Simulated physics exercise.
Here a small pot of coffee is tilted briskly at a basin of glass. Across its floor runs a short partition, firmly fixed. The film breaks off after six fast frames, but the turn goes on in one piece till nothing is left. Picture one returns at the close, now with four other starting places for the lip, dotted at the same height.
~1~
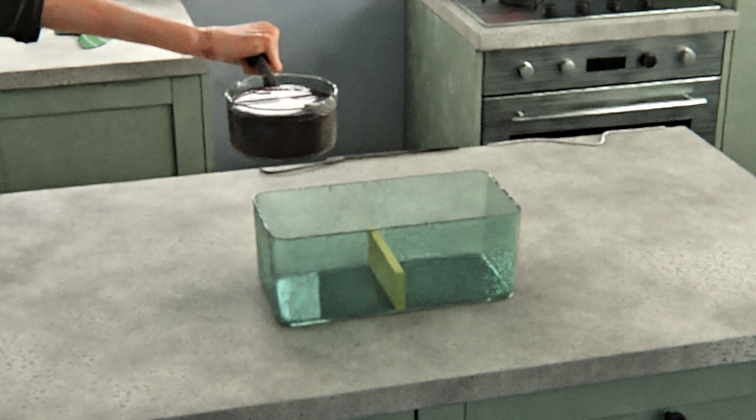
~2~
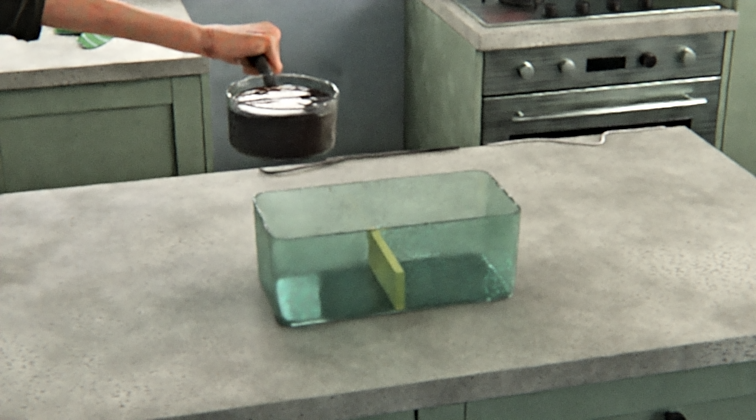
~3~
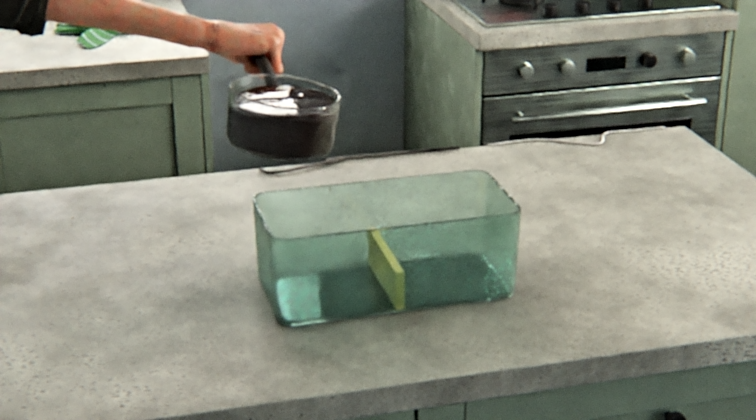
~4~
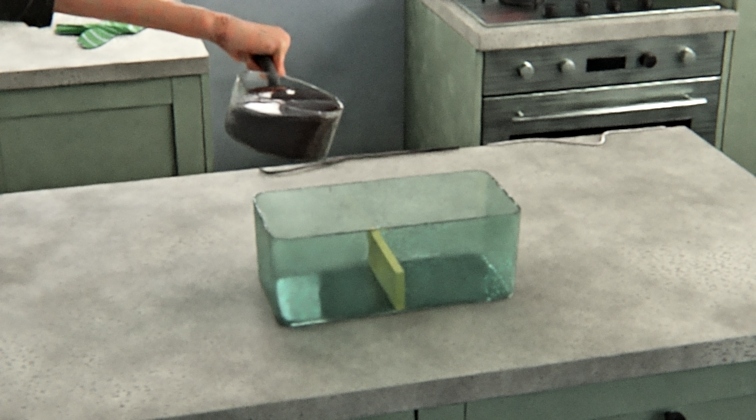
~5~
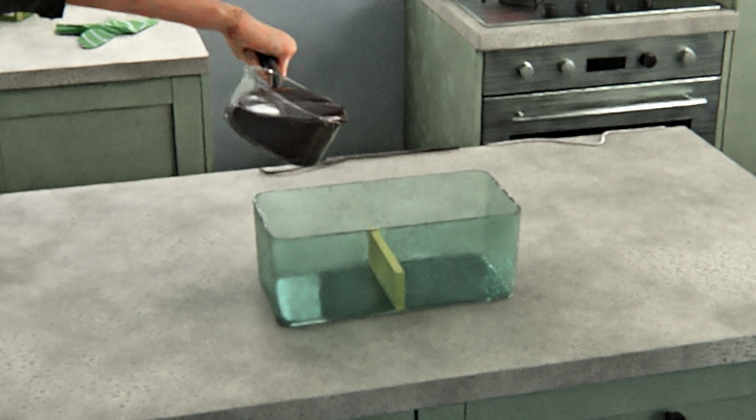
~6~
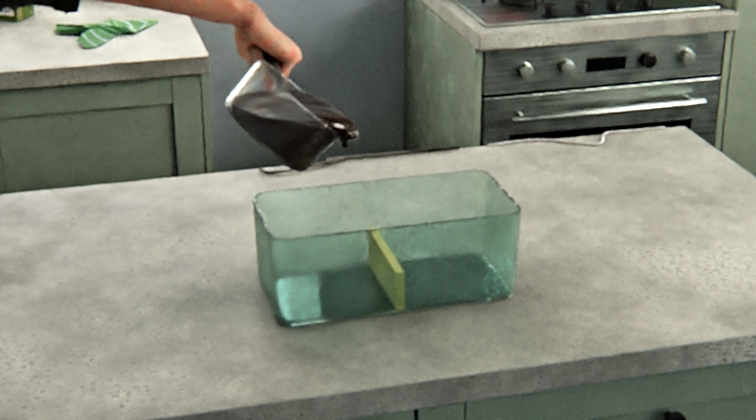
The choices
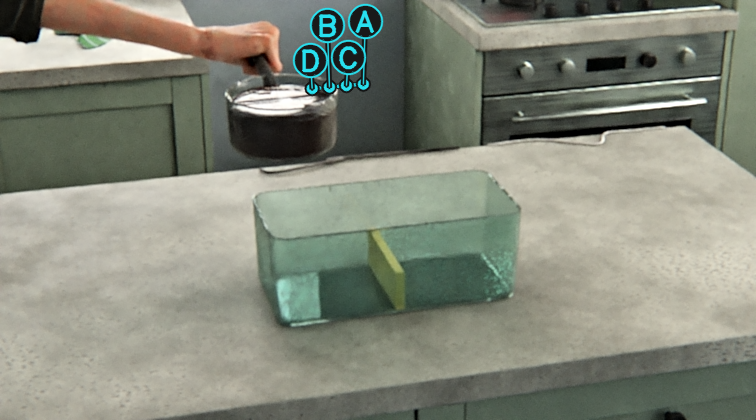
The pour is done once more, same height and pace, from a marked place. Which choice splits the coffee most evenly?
Best: C.
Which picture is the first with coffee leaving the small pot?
In picture 5.
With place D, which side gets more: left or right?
The left side.
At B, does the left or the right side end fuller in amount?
The left side.
On the marked copy, A at (363, 84); B at (329, 87); C at (346, 85); D at (312, 88).
With A, about 24 % ends left of the wall and 75 % right of it.
With B, about 74 % ends left of the wall and 24 % right of it.
With C, about 47 % ends left of the wall and 52 % right of it.
With D, about 92 % ends left of the wall and 5 % right of it; 3 % is lost outside.
